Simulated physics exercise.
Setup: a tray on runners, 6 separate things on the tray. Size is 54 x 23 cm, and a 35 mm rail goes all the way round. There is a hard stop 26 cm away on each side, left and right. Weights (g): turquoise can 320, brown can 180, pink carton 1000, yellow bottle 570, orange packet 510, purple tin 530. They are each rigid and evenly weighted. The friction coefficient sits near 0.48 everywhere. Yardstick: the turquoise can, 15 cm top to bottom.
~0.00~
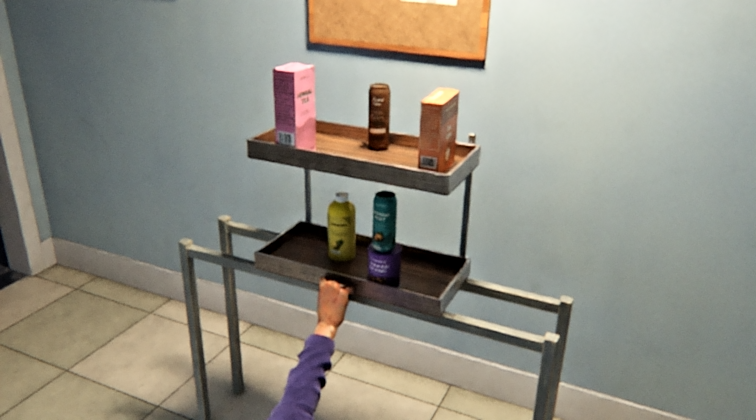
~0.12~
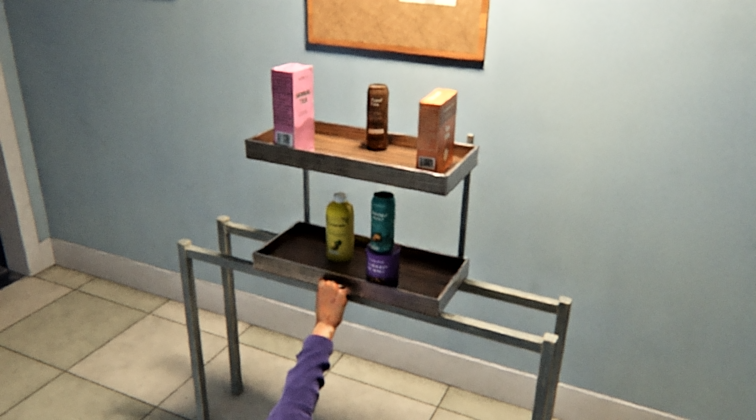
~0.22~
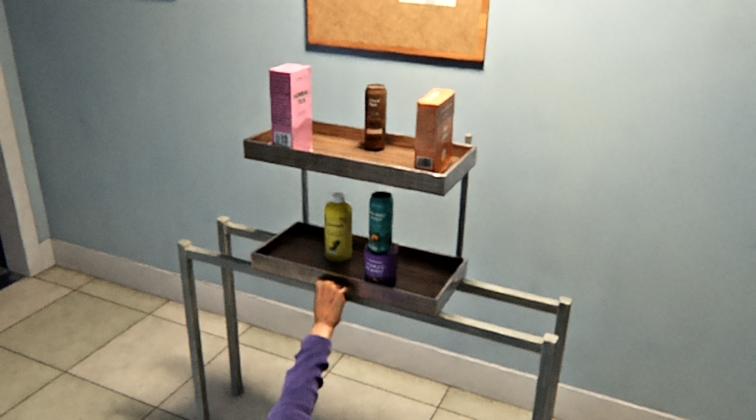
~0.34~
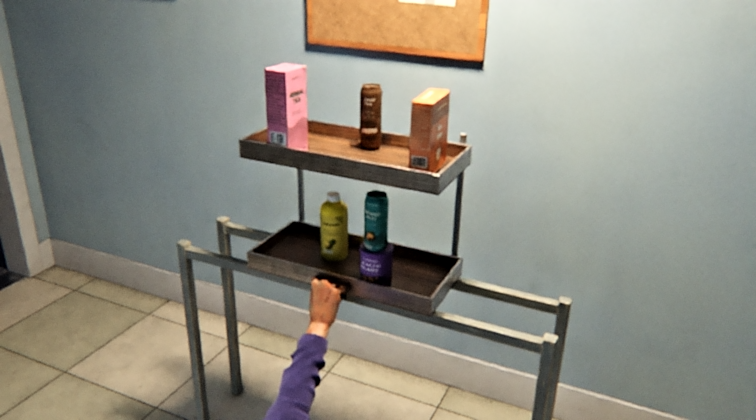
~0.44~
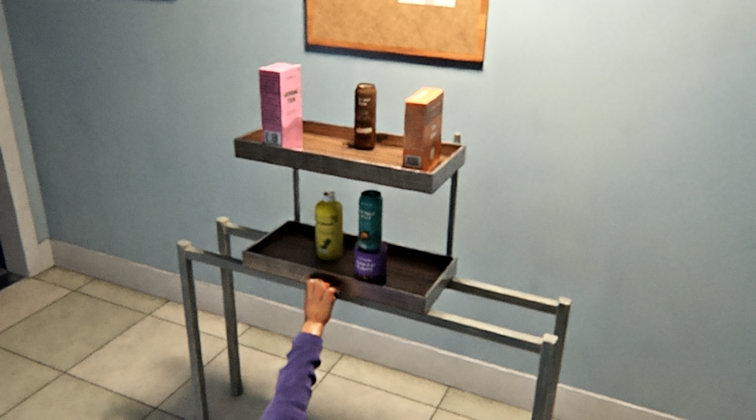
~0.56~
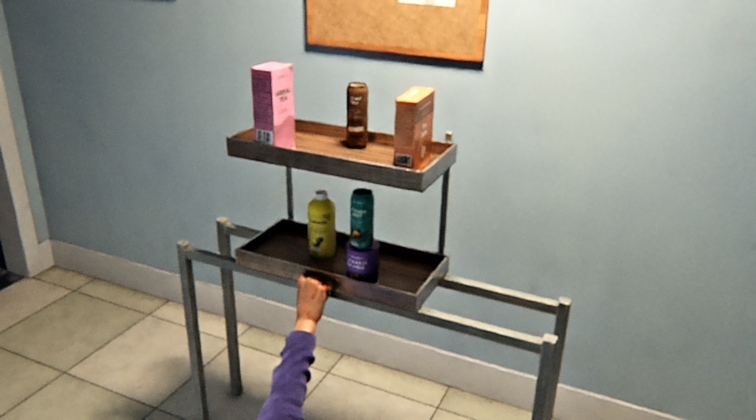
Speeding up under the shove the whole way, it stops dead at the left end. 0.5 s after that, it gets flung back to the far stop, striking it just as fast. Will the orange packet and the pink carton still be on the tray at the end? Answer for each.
Orange packet - yes, pink carton - no.
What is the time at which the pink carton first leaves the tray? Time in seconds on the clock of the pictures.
At around 1.7 seconds on the pictures' clock.
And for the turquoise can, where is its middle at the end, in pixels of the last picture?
It ends up at about (481, 245).
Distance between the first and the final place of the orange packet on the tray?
I'd put it at about 13 centimetres.
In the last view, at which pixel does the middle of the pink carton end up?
It ends up at about (187, 362).
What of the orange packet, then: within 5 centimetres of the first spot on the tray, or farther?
Orange packet: Moved.
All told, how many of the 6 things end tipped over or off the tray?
Total: 3.
By 1.56 s, tray has slid 26 cm left; orange packet tilted 71° near (302, 128); pink carton tilted 31° near (191, 96); brown can tilted 17°.
By 2.06 s, tray has slid 24 cm left; pink carton now off the tray; orange packet on its side near (301, 140); brown can tilted 73°.
By 2.66 s, tray has slid 15 cm left; orange packet on its side near (331, 145); brown can tilted 74°; yellow bottle 2 cm from its spot.
By 3.86 s, tray has slid 26 cm right; orange packet on its side near (485, 172); brown can tilted 74°.
When it is over (5.4 s), off the tray, pink carton; lying over on the tray, brown can and orange packet; the other 3 within 5 cm of the start. In the last view, orange packet near (491, 172), pink carton near (187, 362).
